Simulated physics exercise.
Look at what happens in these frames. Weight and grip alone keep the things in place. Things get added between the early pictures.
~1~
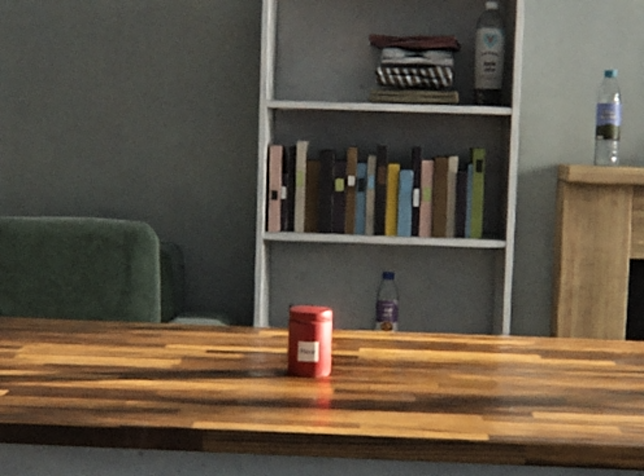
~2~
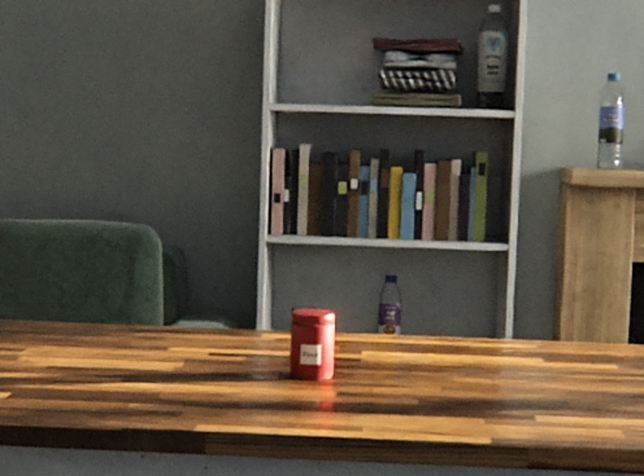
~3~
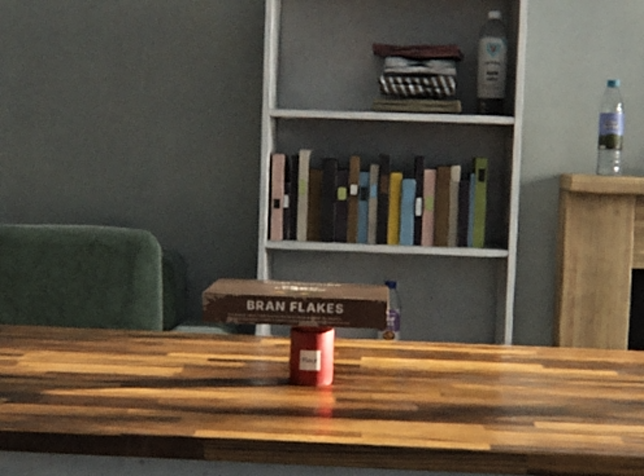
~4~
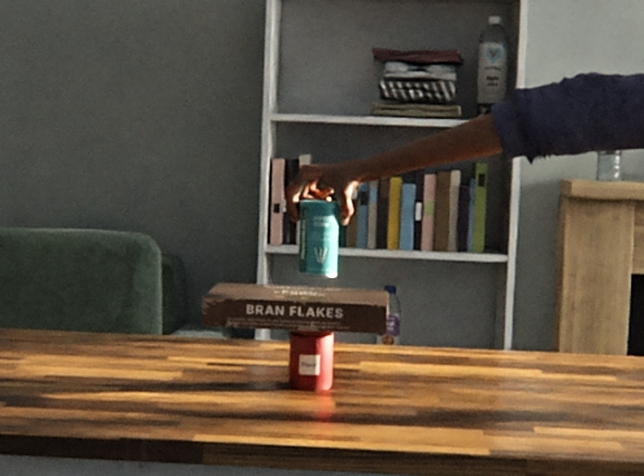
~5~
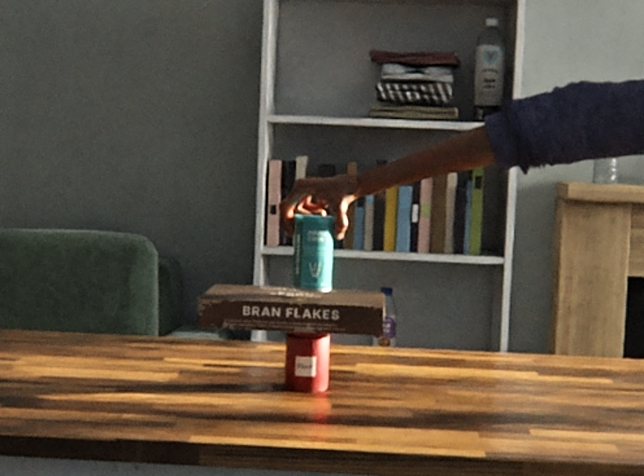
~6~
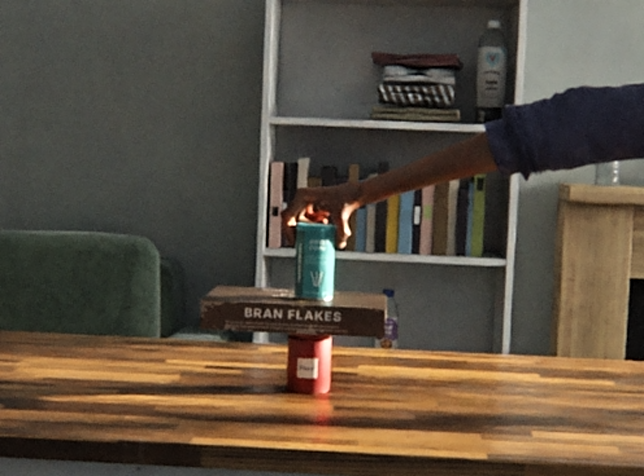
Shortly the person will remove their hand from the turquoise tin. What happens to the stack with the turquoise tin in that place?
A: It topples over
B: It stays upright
The answer is B.
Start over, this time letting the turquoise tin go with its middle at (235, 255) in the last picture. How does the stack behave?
Topples.
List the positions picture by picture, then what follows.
The last thing is not in view yet, in the first picture.
The last thing is not in view yet, in the second picture.
The last thing is not in view yet; brown packet (299, 303), in the third picture.
Still above its spot; turquoise tin (319, 238); brown packet (299, 307), in the fourth picture.
Still above its spot; turquoise tin (313, 252); brown packet (295, 309), in the fifth picture.
Set down, still held; turquoise tin (315, 262); brown packet (297, 311), in the sixth picture.
Then, 0.20 s after the last picture, nothing has stirred.
Then, 0.40 s after the last picture, turquoise tin resting near (315, 262).
At rest, all 3 in place. Seen from the same camera at the end, turquoise tin near (315, 262). The stack holds.
